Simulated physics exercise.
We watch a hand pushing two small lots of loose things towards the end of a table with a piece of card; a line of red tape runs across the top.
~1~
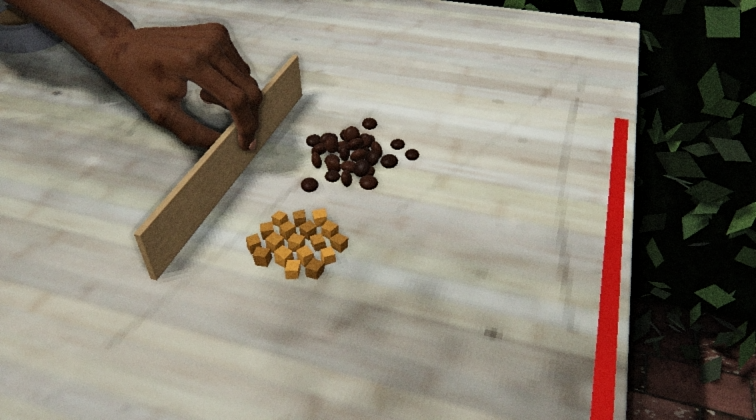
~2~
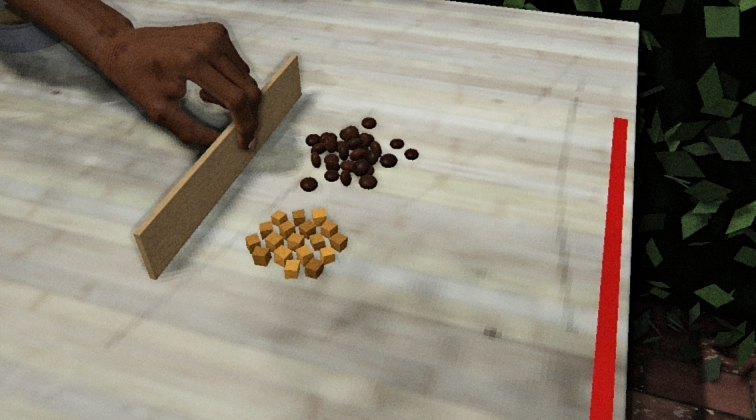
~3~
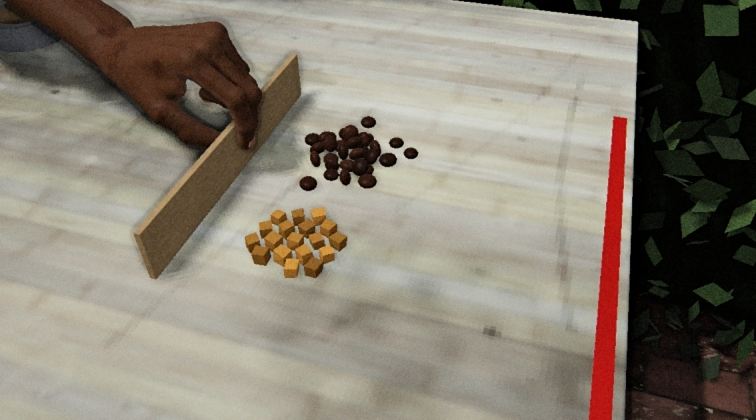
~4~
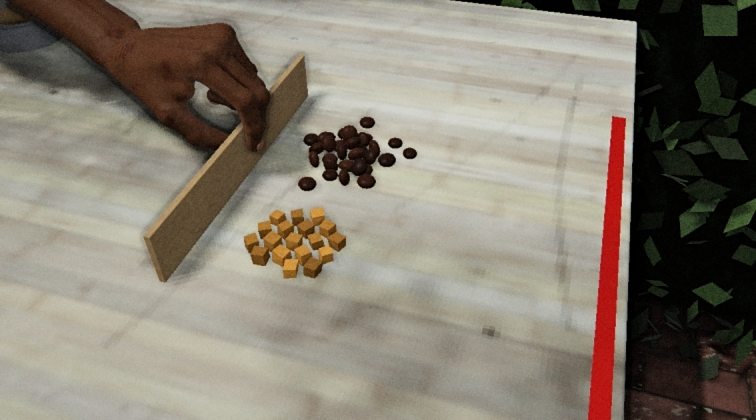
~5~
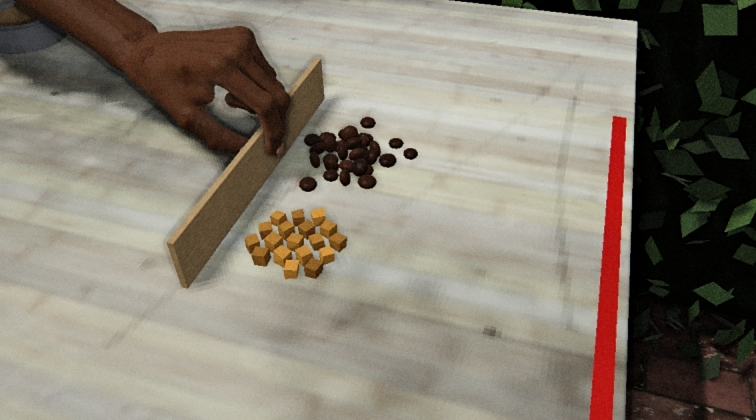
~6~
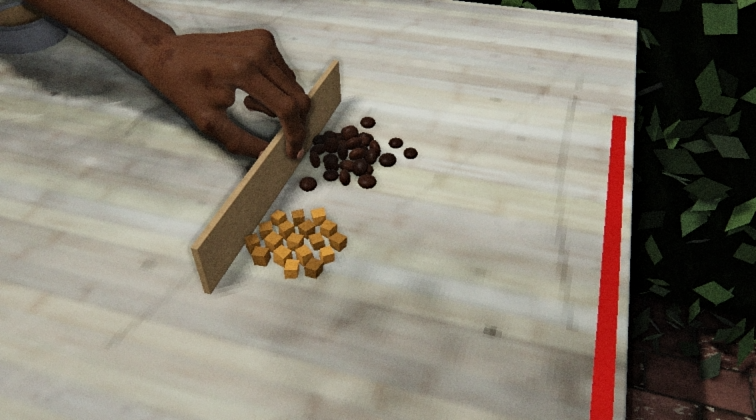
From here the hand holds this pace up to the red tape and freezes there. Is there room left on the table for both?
Front portion: Some comes off; back portion: Some comes off.
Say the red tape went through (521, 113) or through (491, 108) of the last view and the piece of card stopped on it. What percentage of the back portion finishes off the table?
The first line leaves 0 in a hundred off the table, the second 0 in a hundred.
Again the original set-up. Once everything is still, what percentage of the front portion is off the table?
About 100 %.
Then, 0.87 s later than the last frame, piece of card still moving, near (450, 167); front portion all on the table, its front near (469, 281); back portion all on the table, its front near (521, 175).
Then, 1.76 s later than the last frame, piece of card stopped at the red tape; front portion roughly two thirds over the edge; back portion roughly two thirds over the edge.
Then, 2.04 s later than the last frame, piece of card stopped at the red tape; front portion every one over the edge; back portion every one over the edge.
When it is over, piece of card stopped at the red tape; front portion every one over the edge; back portion every one over the edge.
